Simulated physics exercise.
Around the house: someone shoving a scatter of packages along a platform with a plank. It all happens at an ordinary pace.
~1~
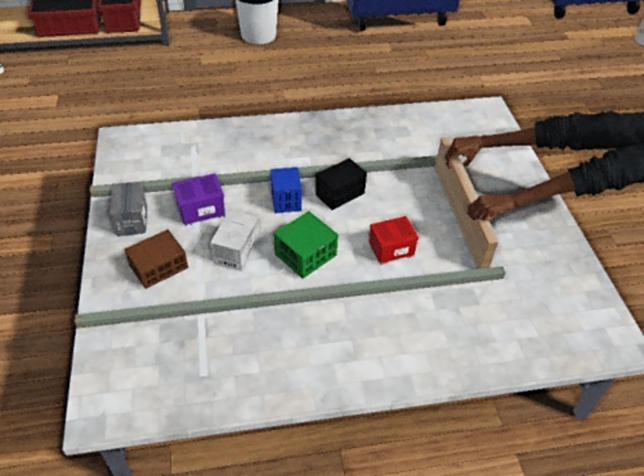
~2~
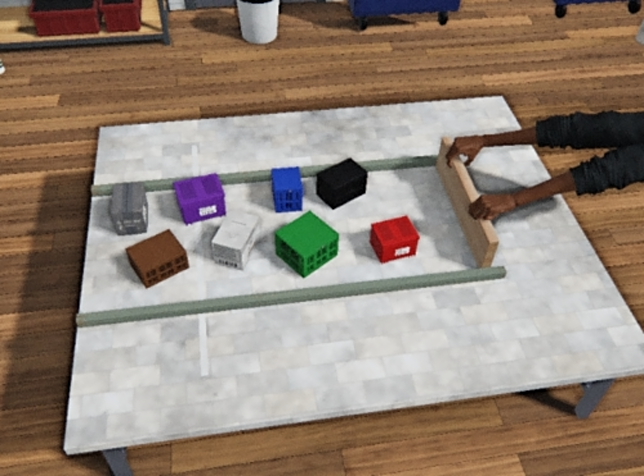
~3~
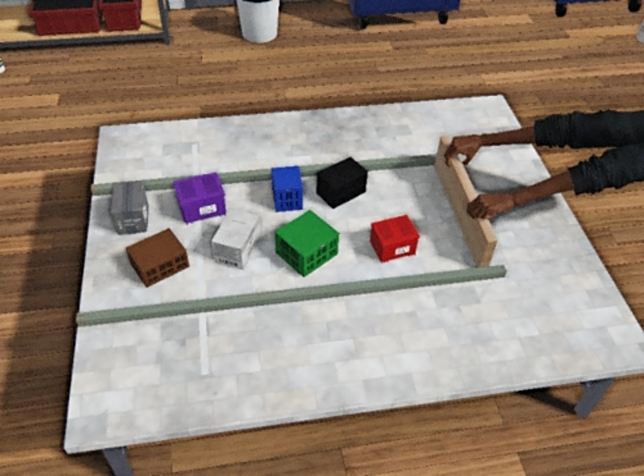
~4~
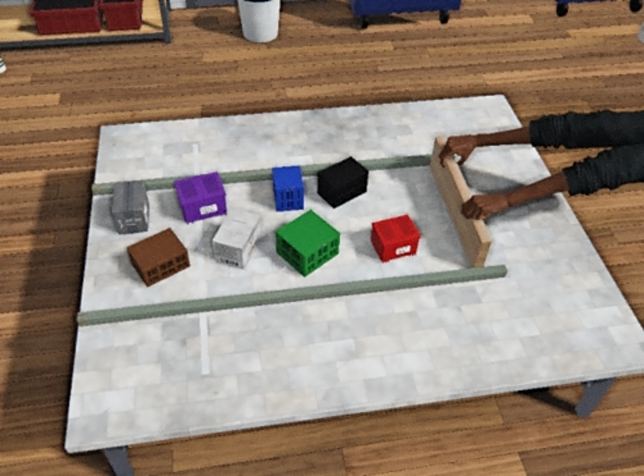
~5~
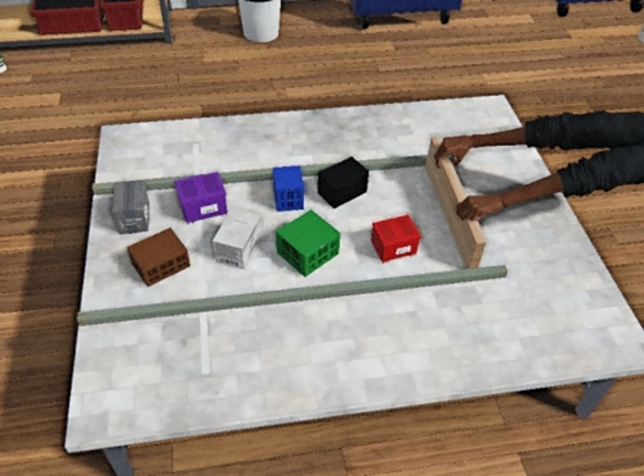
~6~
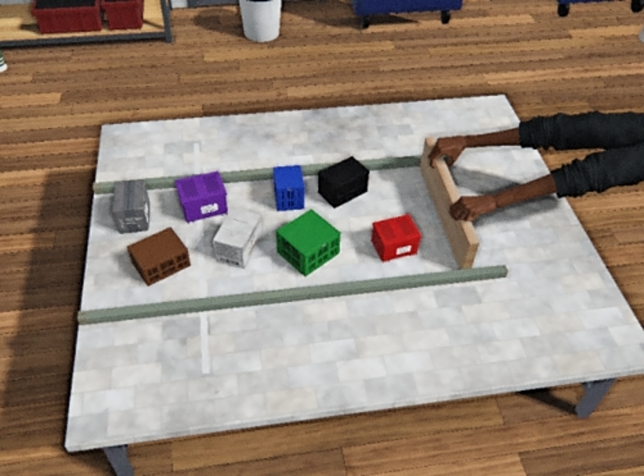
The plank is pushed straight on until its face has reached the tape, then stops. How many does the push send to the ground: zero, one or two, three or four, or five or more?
In the end the number that fall off is one or two.
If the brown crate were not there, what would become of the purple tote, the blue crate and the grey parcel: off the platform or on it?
The purple tote stays on; the blue crate holds on; the grey parcel falls.
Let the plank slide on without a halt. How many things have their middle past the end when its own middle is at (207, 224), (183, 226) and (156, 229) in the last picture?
It would be 1, 4 and 4.
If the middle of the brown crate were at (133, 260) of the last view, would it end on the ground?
Then it stays on.
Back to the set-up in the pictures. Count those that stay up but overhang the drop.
Overhanging: 3.
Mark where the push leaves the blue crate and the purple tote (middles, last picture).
First (138, 196), then (101, 201).
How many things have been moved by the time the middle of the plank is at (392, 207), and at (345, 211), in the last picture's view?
At the one place 1, at the other 5.
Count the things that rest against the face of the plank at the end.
It touches 2.
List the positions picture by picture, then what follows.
In the first frame, grey parcel (129, 209); brown crate (157, 259); purple tote (200, 200); plank (463, 201); tape (198, 243).
In the second frame, brown crate (158, 258); red tote (394, 240).
In the third frame, purple tote (201, 198); green crate (307, 243).
In the fourth frame, grey parcel (131, 207); blue crate (288, 189).
In the fifth frame, brown crate (159, 257); black crate (343, 182).
In the sixth frame, grey parcel (132, 207); brown crate (160, 256); purple tote (202, 197); plank (447, 201); tape (200, 240).
Early on, none off yet; grey parcel at rest near (132, 207); brown crate at rest near (160, 256); purple tote at rest near (202, 197).
A while later, none off yet; grey parcel travelled a little near (108, 208); brown crate travelled about its own width near (110, 267); purple tote travelled about its own width near (146, 200).
Finally, the number that fall off is one or two; lost, grey parcel.
